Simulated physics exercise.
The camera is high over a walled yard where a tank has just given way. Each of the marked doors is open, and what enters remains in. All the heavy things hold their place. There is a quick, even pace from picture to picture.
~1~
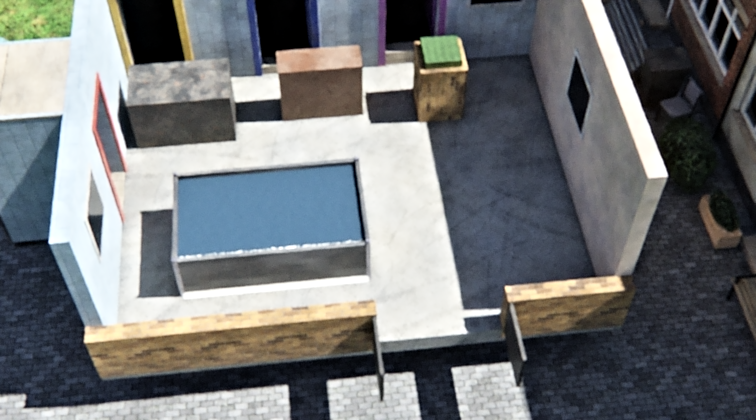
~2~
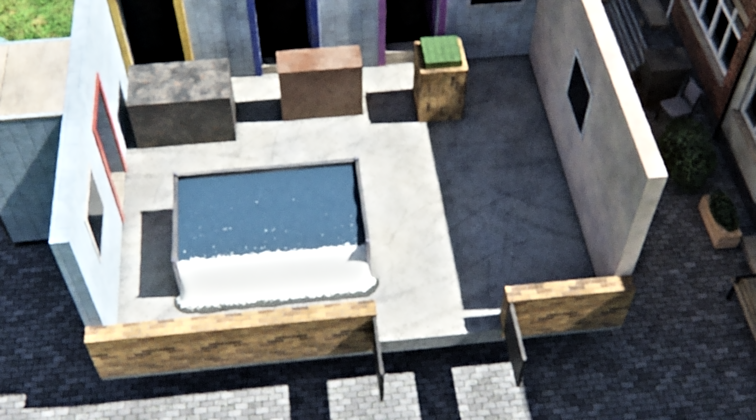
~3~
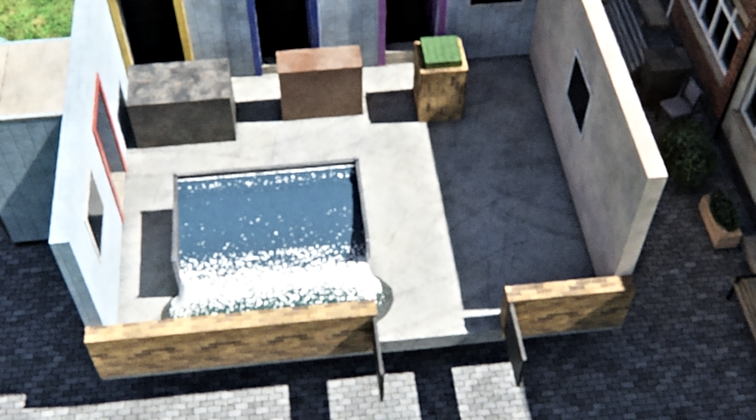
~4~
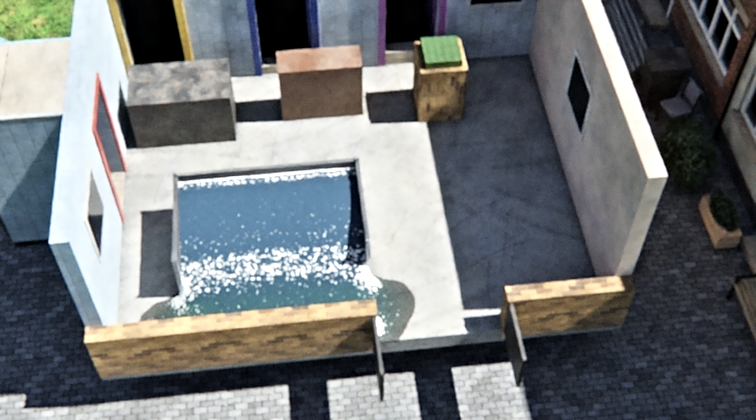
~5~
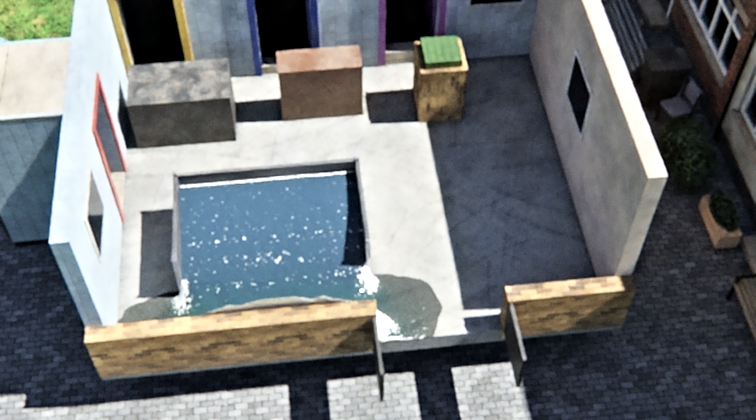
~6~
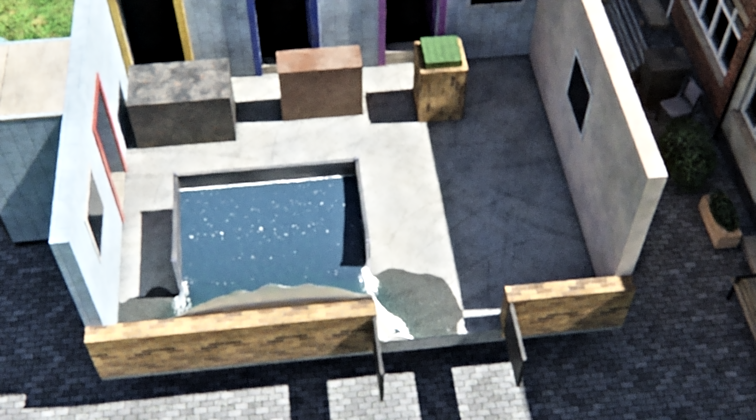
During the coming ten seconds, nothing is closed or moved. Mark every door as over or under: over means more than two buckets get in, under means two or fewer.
Purple door - under; blue door - under; red door - over; yellow door - under.
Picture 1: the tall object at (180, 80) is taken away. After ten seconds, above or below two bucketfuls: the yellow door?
Record: Yellow door is beyond the limit.
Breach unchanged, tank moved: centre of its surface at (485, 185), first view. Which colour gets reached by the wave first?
That would be the purple-painted one.
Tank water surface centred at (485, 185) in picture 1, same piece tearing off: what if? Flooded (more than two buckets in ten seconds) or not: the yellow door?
The yellow door falls short.
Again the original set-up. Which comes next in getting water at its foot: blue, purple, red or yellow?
First in line is the red door.
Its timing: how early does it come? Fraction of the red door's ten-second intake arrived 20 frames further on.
About 5 per cent.
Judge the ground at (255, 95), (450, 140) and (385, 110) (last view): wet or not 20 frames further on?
Result, in that order: Not wetted / not wetted / not wetted.
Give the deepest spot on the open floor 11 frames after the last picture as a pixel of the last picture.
Around (116, 352).
A moment on, water covers 20 % of the floor; the purple door not reached, the blue door not reached, the red door not reached, the yellow door not reached.
Next, water covers 40 % of the floor; the purple door not reached, the blue door not reached, the red door wet at the sill, nothing in, the yellow door not reached.
Then, water covers 60 % of the floor; the purple door not reached, the blue door not reached, the red door under two buckets in, the yellow door wet at the sill, nothing in.
Later, water covers 90 % of the floor; the purple door wet at the sill, nothing in, the blue door wet at the sill, nothing in, the red door over two buckets in, the yellow door under two buckets in.
In the end, water covers 100 % of the floor; the purple door wet at the sill, nothing in, the blue door wet at the sill, nothing in, the red door far over two buckets in, the yellow door under two buckets in.
